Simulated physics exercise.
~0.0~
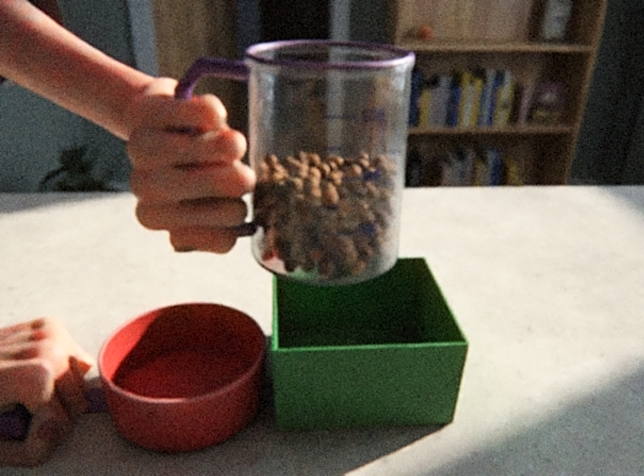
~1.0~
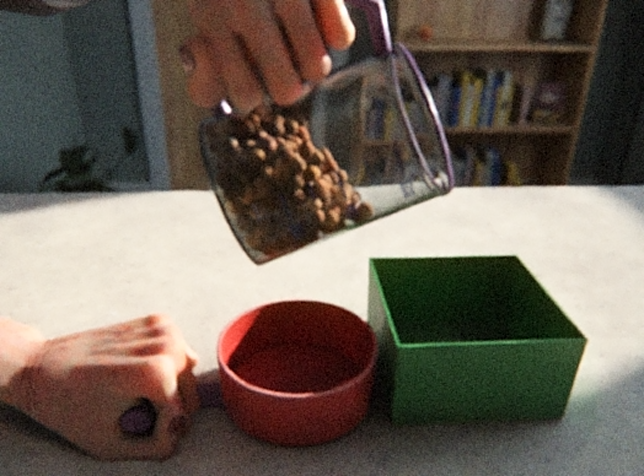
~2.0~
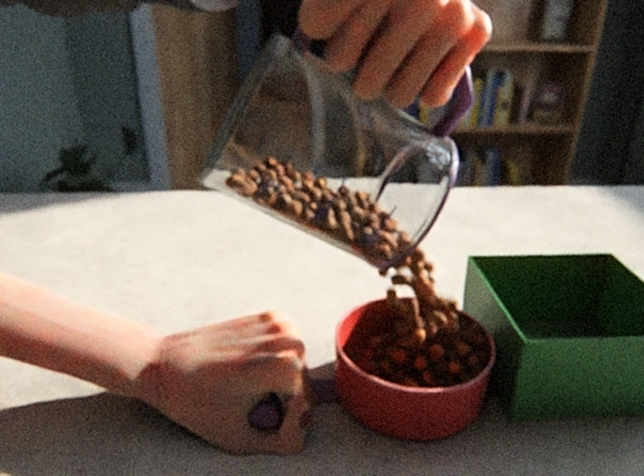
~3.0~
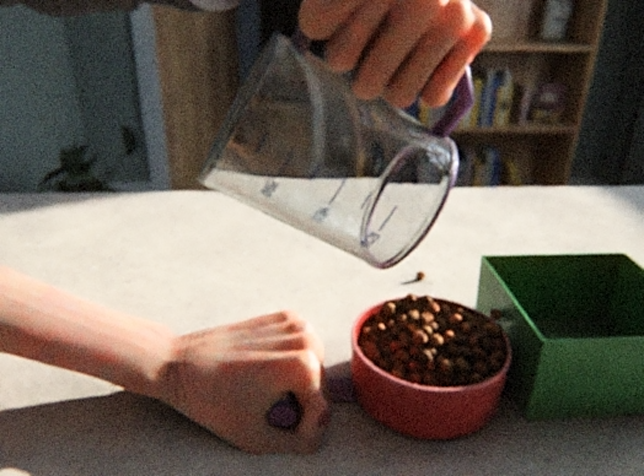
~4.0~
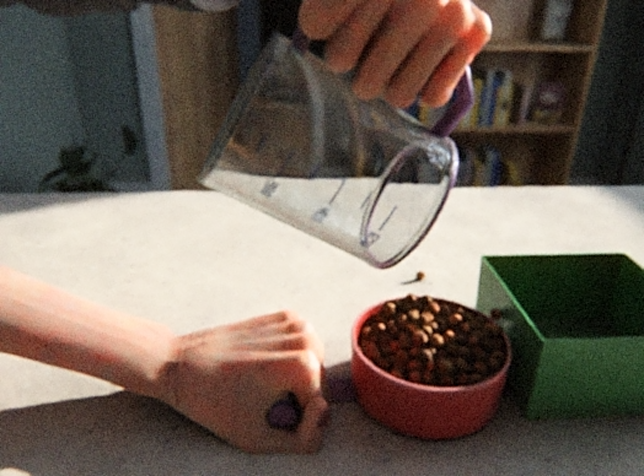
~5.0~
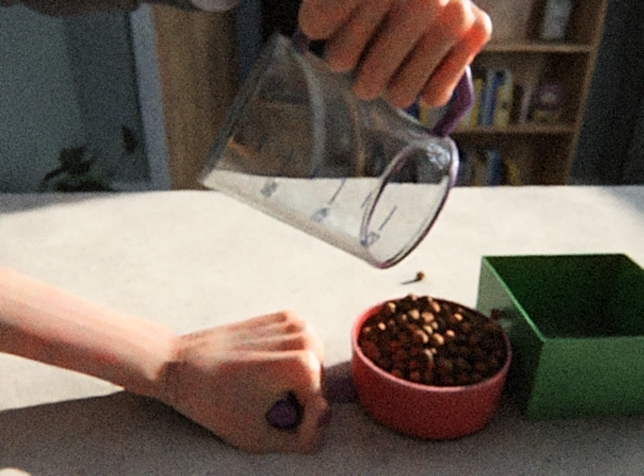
On a pale tabletop near a bookshelf, one hand slid a red dish and a green tin to the right while another tipped a clear jug, pouring brown cereal balls until the red dish was heaped and the jug hung empty above it.
